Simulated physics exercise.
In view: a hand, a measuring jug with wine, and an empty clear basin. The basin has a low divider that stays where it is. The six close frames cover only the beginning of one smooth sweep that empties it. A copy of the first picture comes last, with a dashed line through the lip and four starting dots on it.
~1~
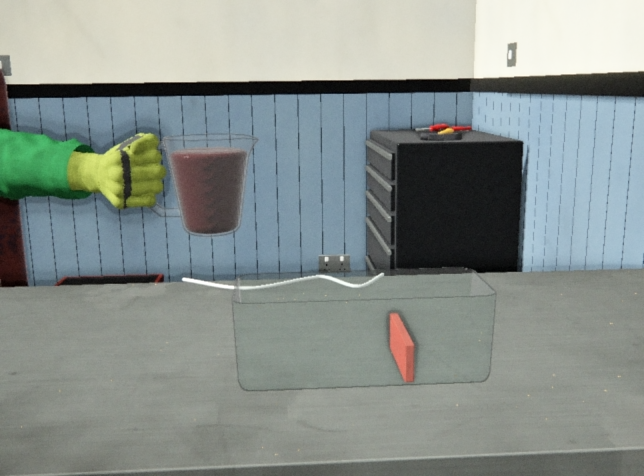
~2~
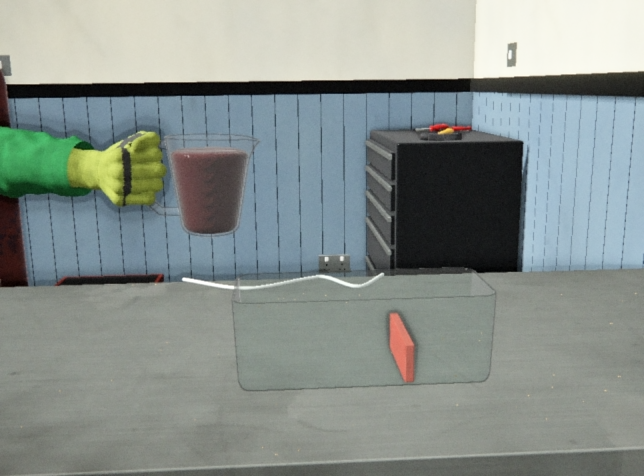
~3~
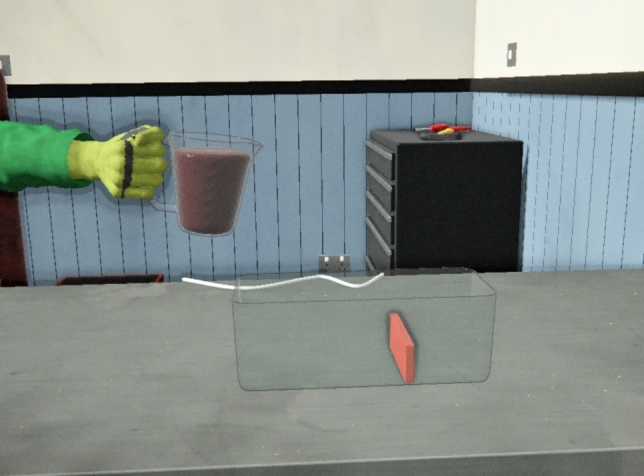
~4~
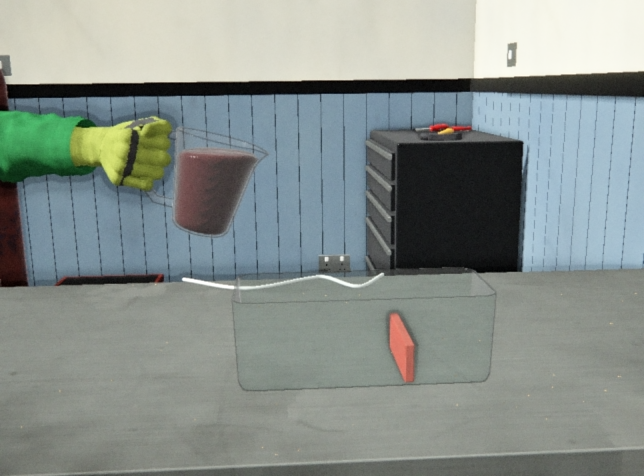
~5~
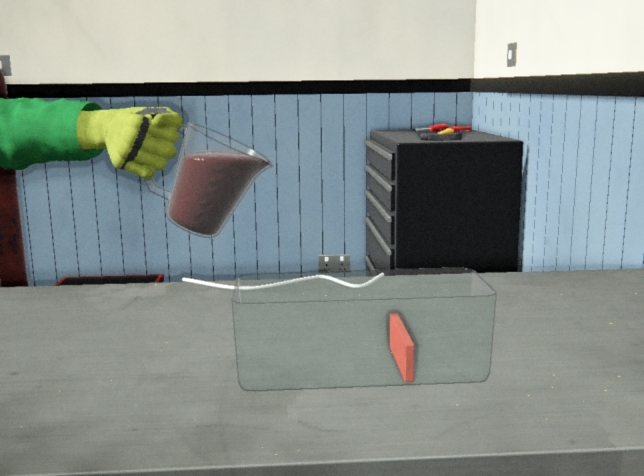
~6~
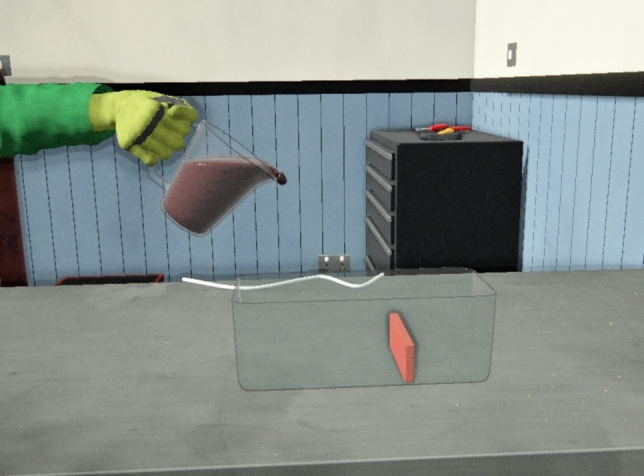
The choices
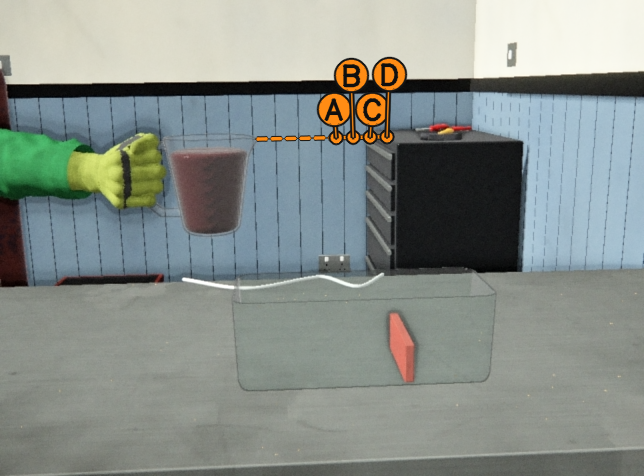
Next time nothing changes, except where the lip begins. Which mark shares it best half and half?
The answer is dot B.
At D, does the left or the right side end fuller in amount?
The right one.
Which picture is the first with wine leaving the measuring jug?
Picture 6.
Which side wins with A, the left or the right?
The left one.
In orange, A at (336, 137); B at (353, 137); C at (370, 137); D at (386, 136).
For dot A, about 79 % ends left of the wall and 18 % right of it; 3 % is lost outside.
For dot B, about 56 % ends left of the wall and 42 % right of it.
For dot C, about 30 % ends left of the wall and 68 % right of it.
For dot D, about 14 % ends left of the wall and 84 % right of it.
